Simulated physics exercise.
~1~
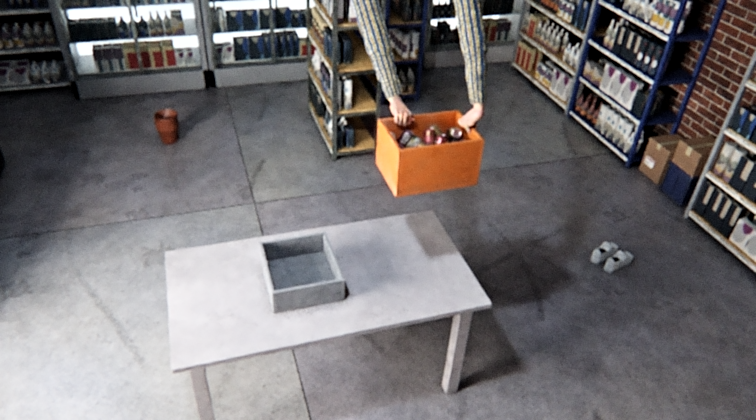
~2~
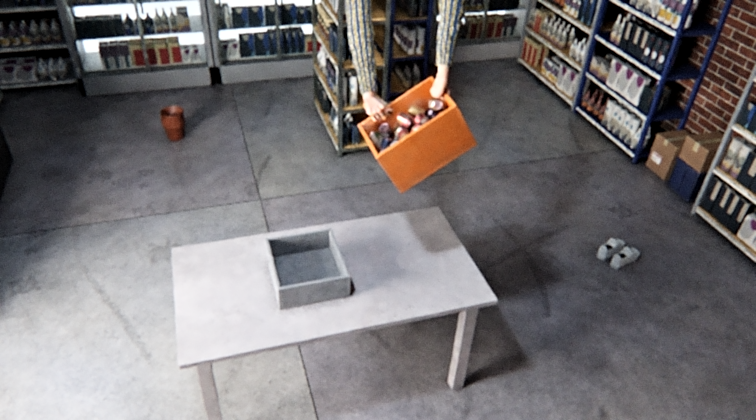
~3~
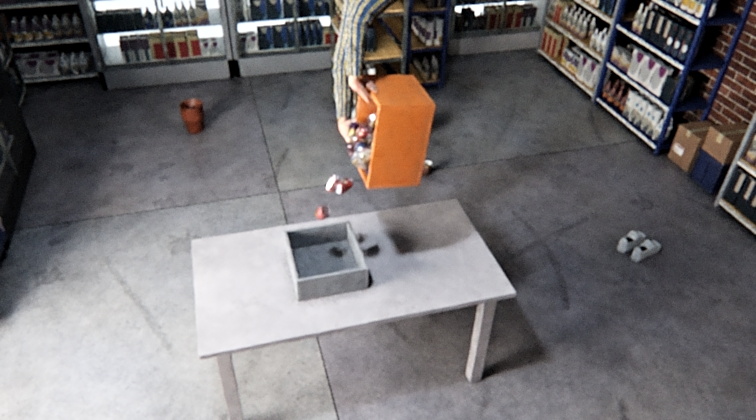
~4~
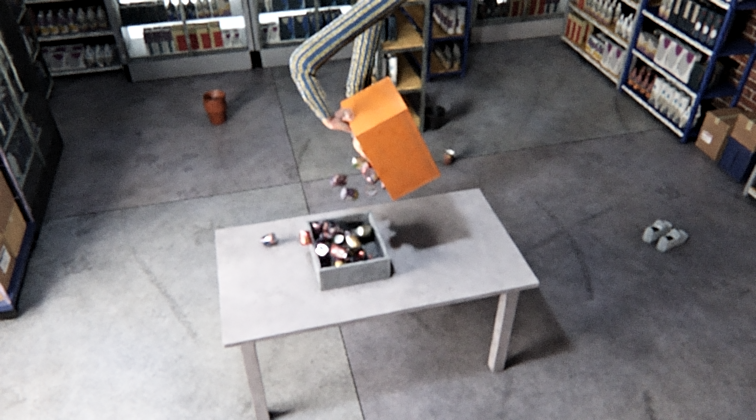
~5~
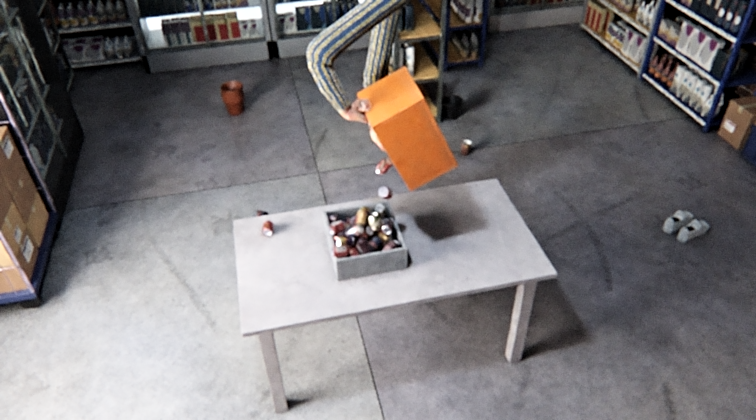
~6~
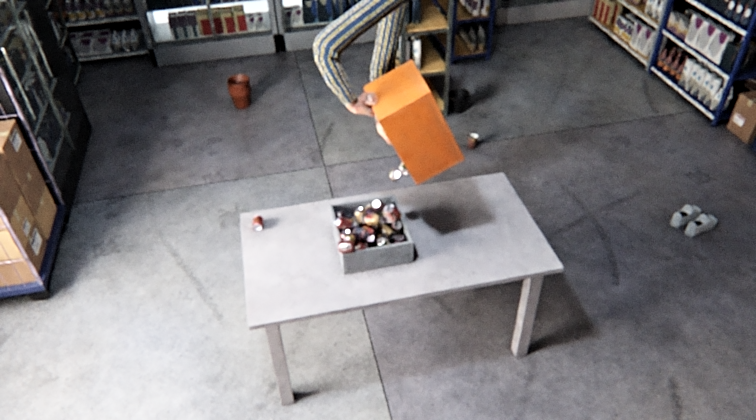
Orange box tipping in a person's hands above a table, spilling small cans that fill a grey tray, with one lying outside.
